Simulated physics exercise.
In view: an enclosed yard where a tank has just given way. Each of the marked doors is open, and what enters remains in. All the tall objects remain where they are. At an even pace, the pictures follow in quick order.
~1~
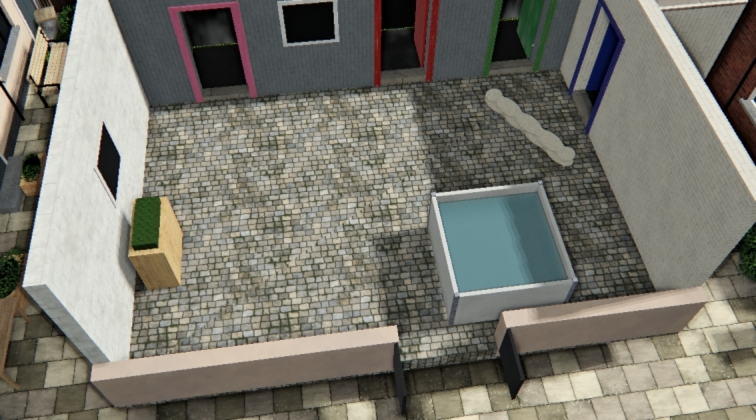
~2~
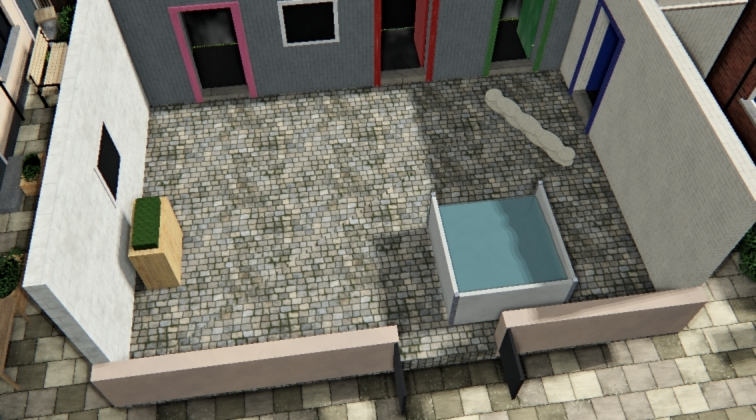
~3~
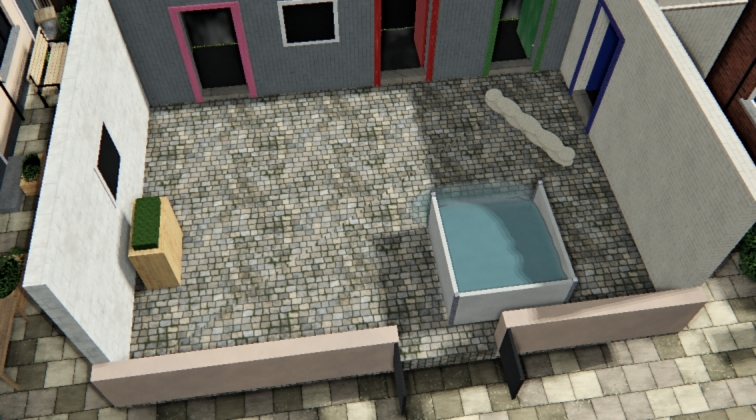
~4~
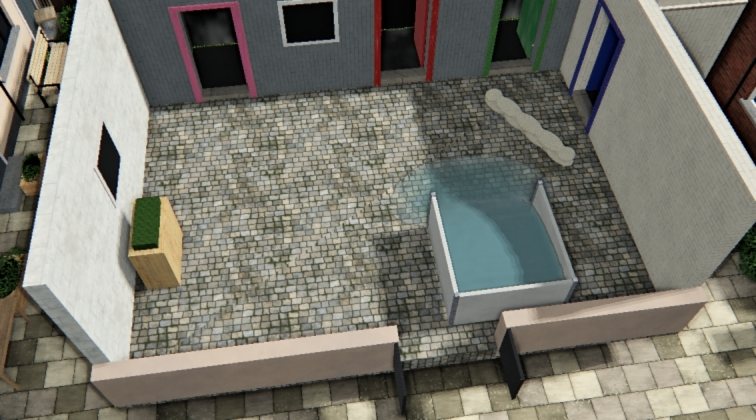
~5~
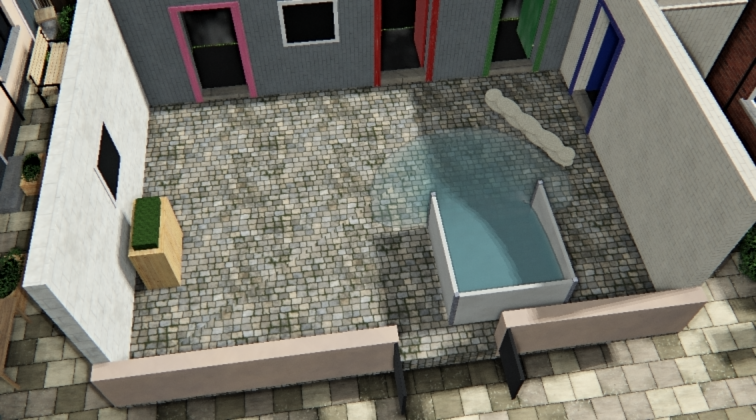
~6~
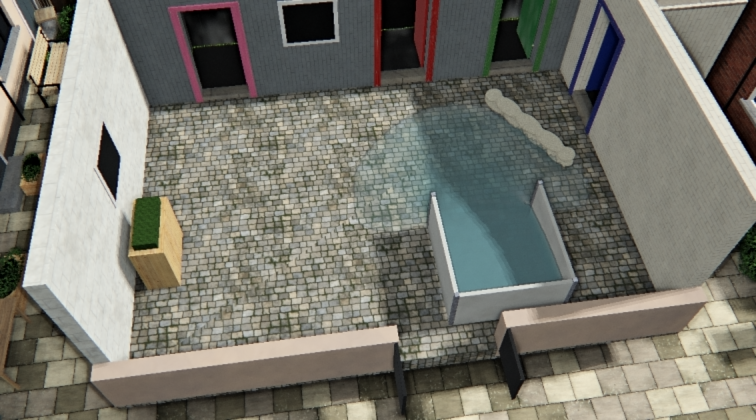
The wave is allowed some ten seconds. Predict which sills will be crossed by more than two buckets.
The red door will top two buckets, the blue door will not top two buckets, the pink door will not top two buckets, the green door will not top two buckets.
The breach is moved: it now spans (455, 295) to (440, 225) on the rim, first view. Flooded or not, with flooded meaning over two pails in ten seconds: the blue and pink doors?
Lab note: Blue door below the mark, pink door above the mark.
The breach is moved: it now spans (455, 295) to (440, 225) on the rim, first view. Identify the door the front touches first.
First: The pink one.
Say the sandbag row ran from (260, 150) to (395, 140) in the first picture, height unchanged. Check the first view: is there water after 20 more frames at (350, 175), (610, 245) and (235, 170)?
Those spots come out swamped, untouched and swamped, respectively.
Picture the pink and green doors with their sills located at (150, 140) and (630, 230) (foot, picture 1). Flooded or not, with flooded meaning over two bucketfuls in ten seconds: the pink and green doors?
Note - the pink door ends up above it; the green door ends up short of it.
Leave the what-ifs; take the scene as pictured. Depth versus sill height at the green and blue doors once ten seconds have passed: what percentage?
Roughly 50 % and 50 %, respectively.
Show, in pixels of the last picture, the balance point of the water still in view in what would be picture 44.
About (384, 174) in the last view.
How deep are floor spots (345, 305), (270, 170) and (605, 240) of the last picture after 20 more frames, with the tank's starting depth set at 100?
The three come to some 0, 4 and 4 per cent respectively.
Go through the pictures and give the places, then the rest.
The first picture shows still water in the open tank at (500, 239).
In the second picture, the front is at (426, 223), out from the gap on the open tank's far side.
In the third picture, the front is at (415, 210), out from the gap on the open tank's far side.
In the fourth picture, water pours out on the open tank's far side and has run to (400, 188).
In the fifth picture, water pours out on the open tank's far side and has run to (490, 132).
In the sixth picture, water pours out on the open tank's far side and has run to (470, 107).
A moment on, water covers 30 % of the floor; the red door over two buckets in, the blue door not reached, the pink door not reached, the green door wet at the sill, nothing in.
Next, water covers 40 % of the floor; the red door far over two buckets in, the blue door wet at the sill, nothing in, the pink door wet at the sill, nothing in, the green door wet at the sill, nothing in.
Then, water covers 50 % of the floor; the red door far over two buckets in, the blue door under two buckets in, the pink door wet at the sill, nothing in, the green door wet at the sill, nothing in.
Later, water covers 80 % of the floor; the red door far over two buckets in, the blue door under two buckets in, the pink door wet at the sill, nothing in, the green door wet at the sill, nothing in.
In the end, water covers 95 % of the floor; the red door far over two buckets in, the blue door under two buckets in, the pink door wet at the sill, nothing in, the green door wet at the sill, nothing in.
